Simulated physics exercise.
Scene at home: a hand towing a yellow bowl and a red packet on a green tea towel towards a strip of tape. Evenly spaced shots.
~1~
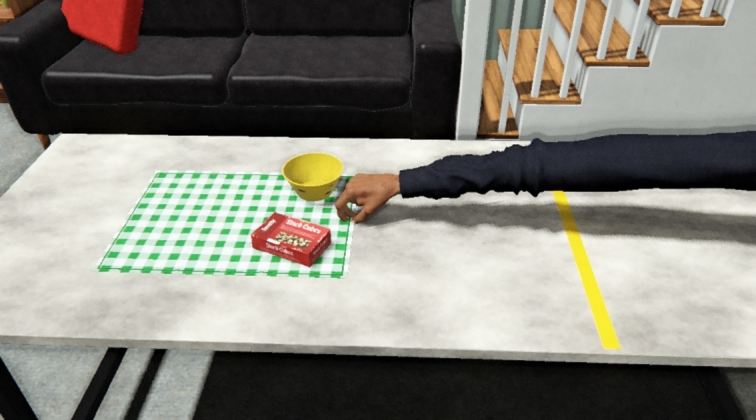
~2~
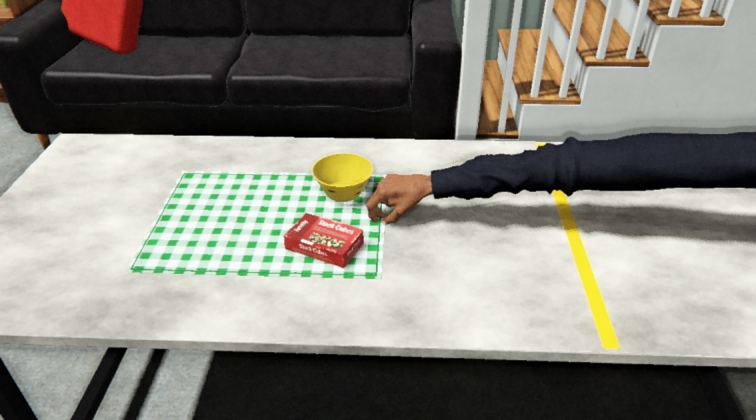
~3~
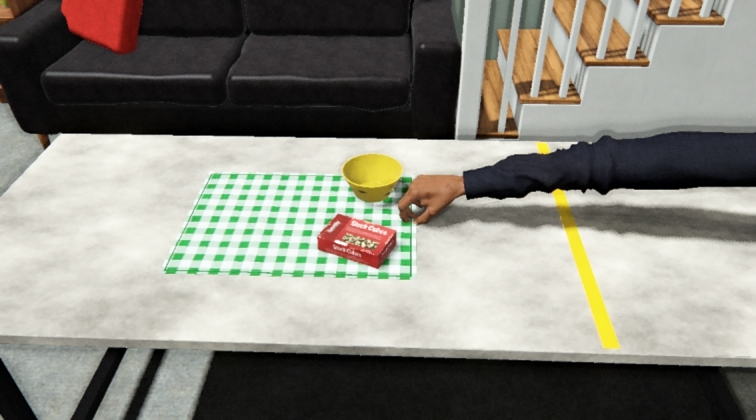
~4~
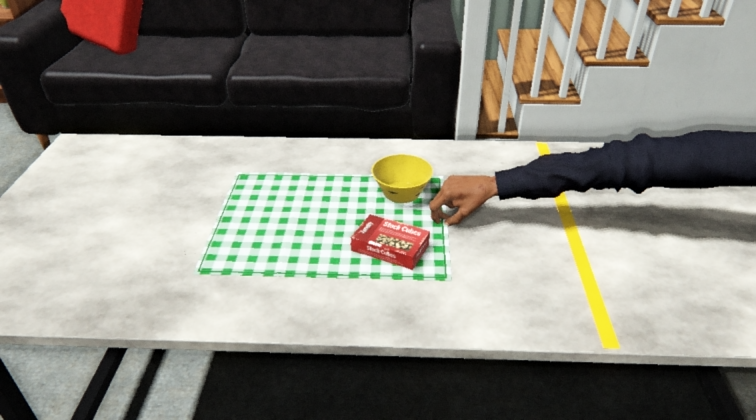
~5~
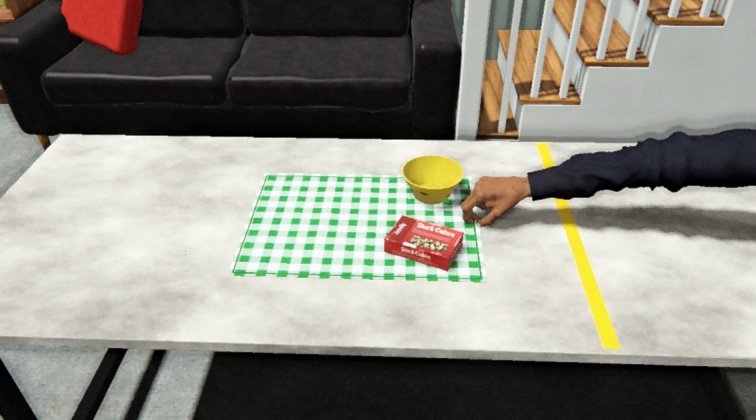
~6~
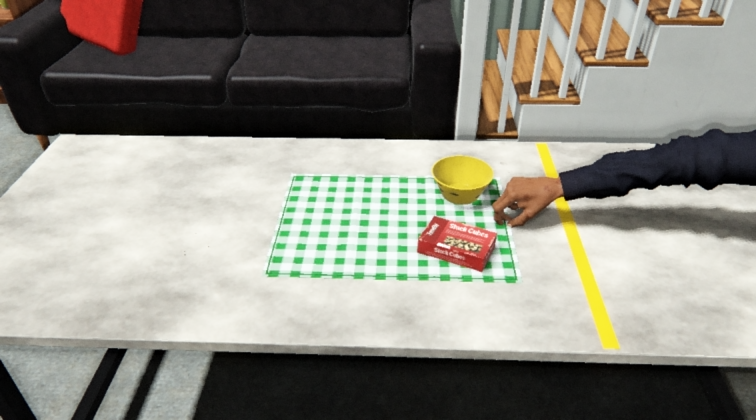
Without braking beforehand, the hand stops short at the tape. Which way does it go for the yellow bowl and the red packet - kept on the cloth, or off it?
The yellow bowl is off, the red packet is off.
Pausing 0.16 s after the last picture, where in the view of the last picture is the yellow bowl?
It is near (553, 185) at that moment.
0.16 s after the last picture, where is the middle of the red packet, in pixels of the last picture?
Look around (560, 245) in the last picture.
Then, 0.05 s after the last picture, hem short of the tape; yellow bowl on the cloth near (491, 184); red packet on the cloth near (490, 244).
Then, 0.16 s after the last picture, hem at the tape; yellow bowl on the cloth near (553, 185); red packet on the cloth near (560, 245).
At rest, hem at the tape; yellow bowl ahead of the hem near (617, 188); red packet ahead of the hem near (638, 248). The yellow bowl shoots off the front and the red packet slides clear of the cloth.
